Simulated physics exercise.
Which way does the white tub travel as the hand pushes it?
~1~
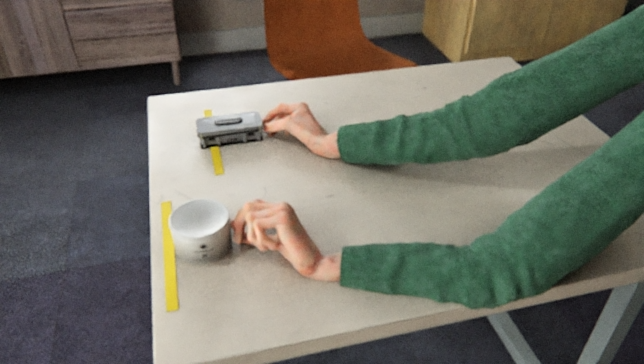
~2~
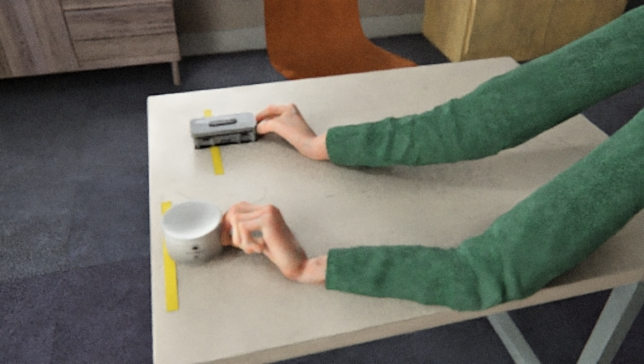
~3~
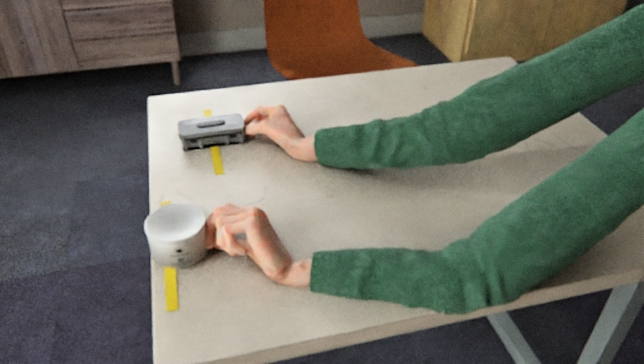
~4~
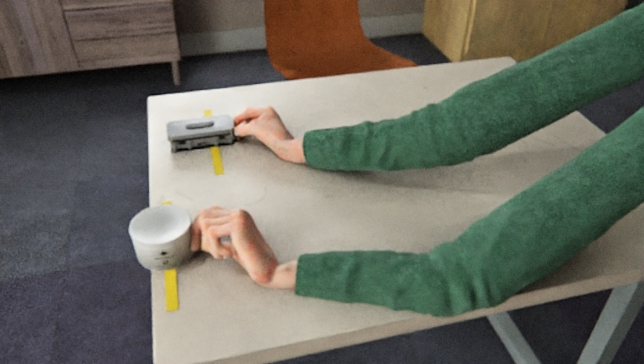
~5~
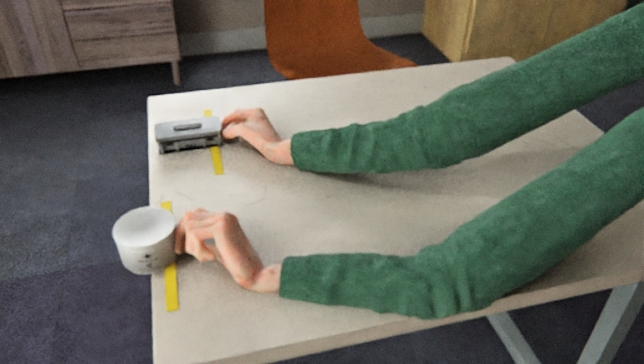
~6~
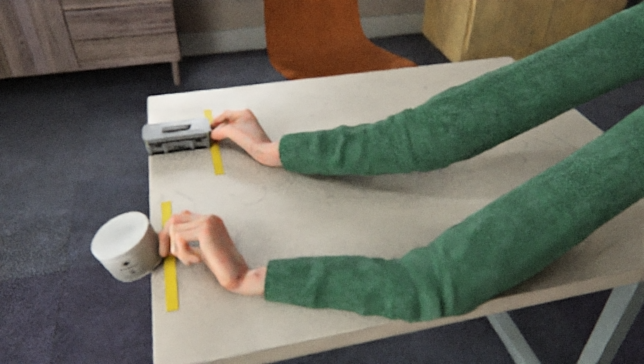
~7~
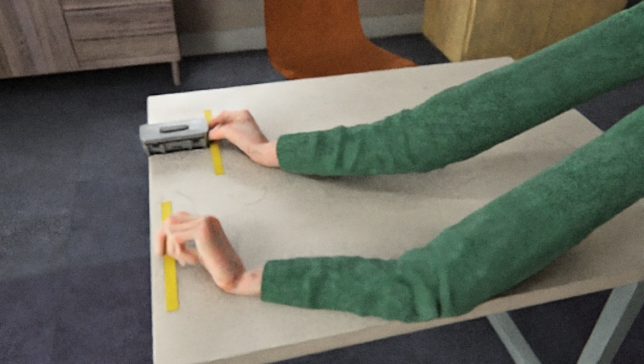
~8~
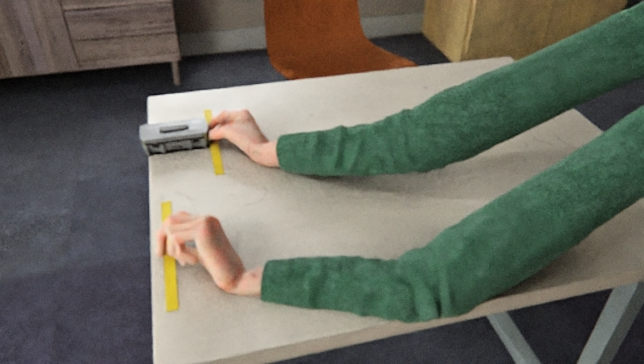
The white tub travels to the left, towards the table's edge.
